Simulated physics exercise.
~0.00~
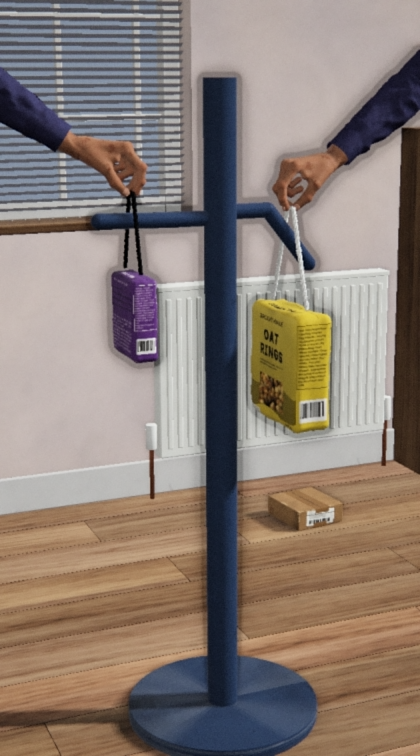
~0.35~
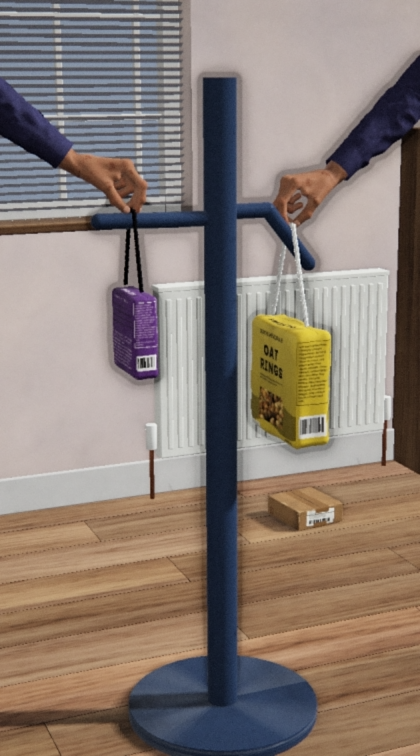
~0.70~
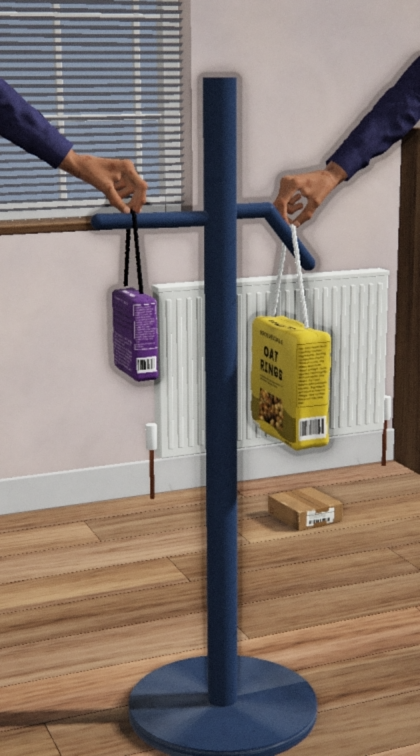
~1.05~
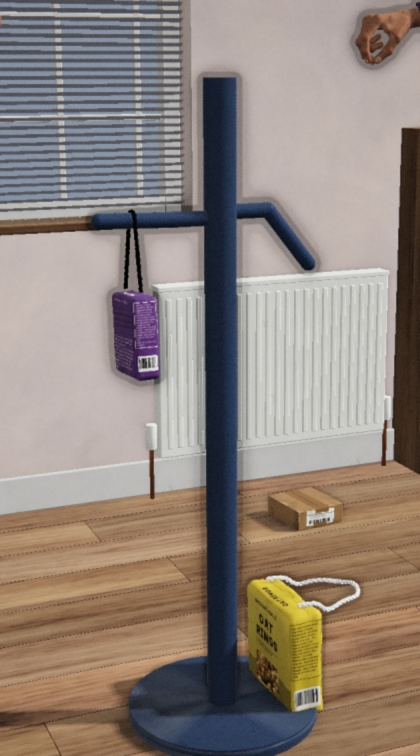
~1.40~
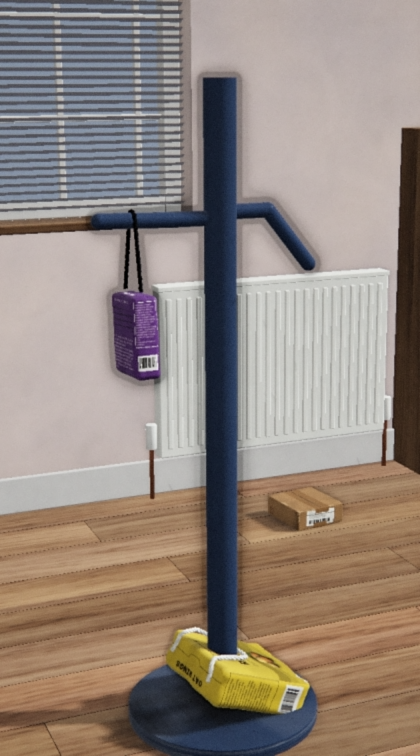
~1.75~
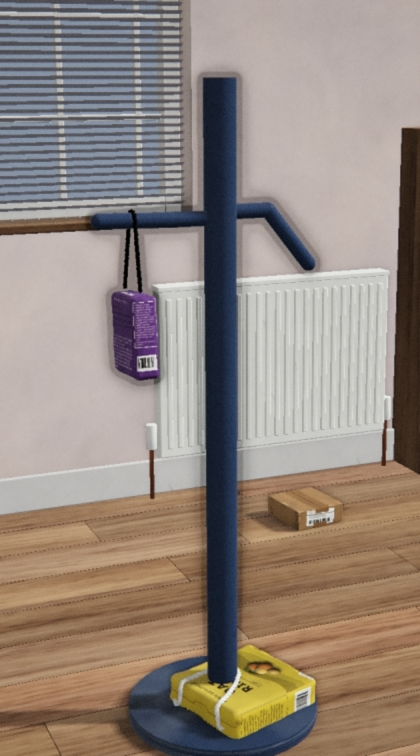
A purple pouch and a yellow bag are lowered by two hands onto the arms of a blue post; once the hands withdraw, the pouch stays hanging on the left, while the bag drops from the downward-sloping right arm, tips over and ends lying on the round base.
